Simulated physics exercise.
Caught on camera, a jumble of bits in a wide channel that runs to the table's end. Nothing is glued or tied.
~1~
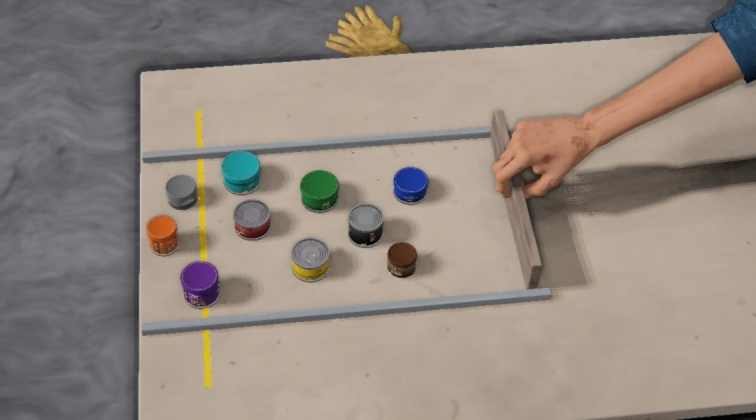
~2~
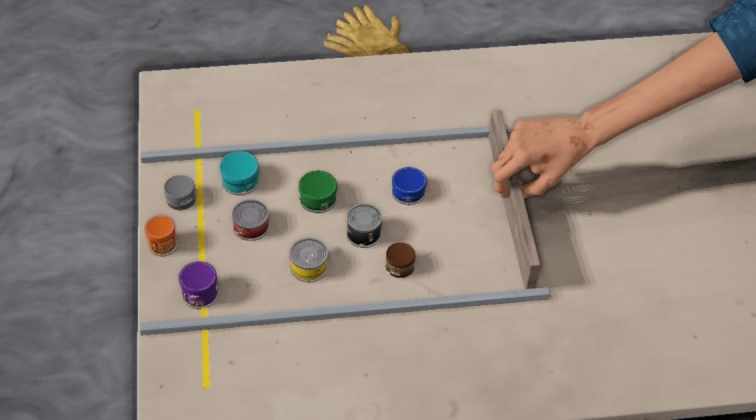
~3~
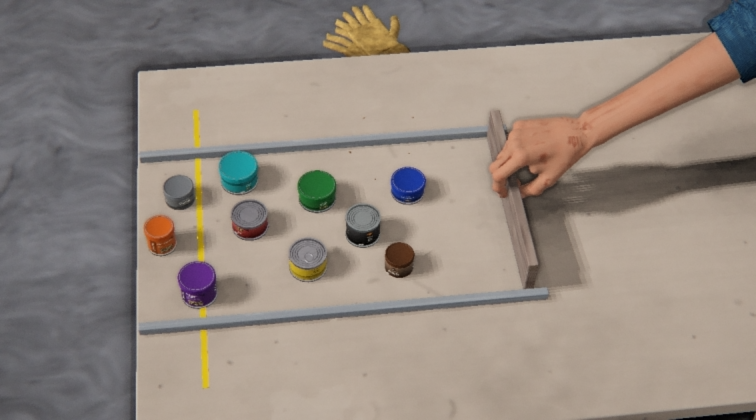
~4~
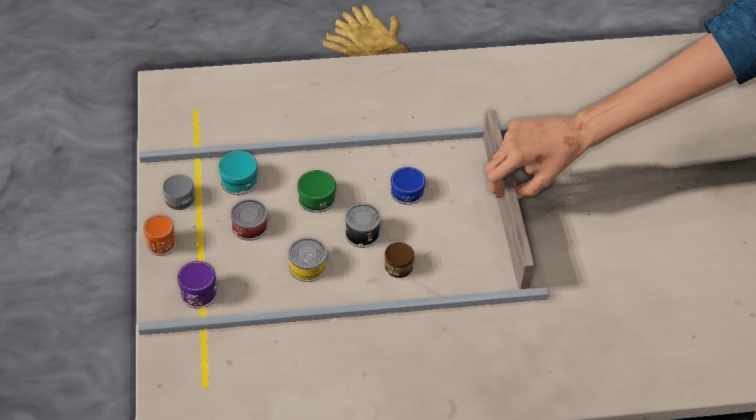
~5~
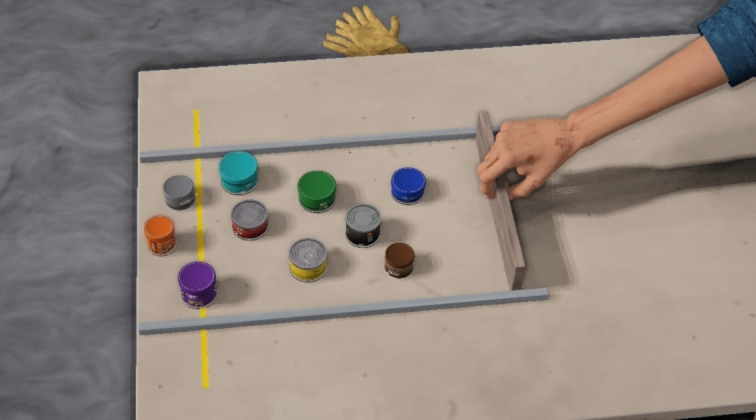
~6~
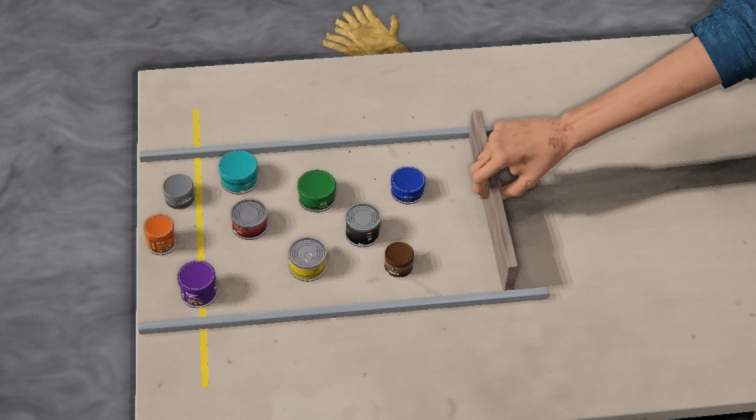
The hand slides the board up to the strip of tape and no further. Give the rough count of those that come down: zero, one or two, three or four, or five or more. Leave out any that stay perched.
The number that fall off is one or two.
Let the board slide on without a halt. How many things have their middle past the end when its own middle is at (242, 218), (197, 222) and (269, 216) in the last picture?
Past the end: 0, 2 and 0.
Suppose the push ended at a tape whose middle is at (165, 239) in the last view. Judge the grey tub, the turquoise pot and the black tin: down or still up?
The grey tub comes down, the turquoise pot stays on, the black tin is kept.
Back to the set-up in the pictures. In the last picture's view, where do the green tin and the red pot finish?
About (145, 200), and the other about (149, 229).
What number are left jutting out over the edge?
Overhanging: 2.
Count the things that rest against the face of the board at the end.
In contact: 4.
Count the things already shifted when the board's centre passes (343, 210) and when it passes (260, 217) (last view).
At the one place 5, at the other 8.
Soon after, none off yet; orange tin at rest near (160, 235); grey tub at rest near (179, 192); purple tin at rest near (198, 284).
After that, none off yet; orange tin at rest near (160, 235); grey tub displaced a little near (167, 191); purple tin at rest near (196, 285).
In the end, the number that fall off is one or two; gone, grey tub and orange tin.
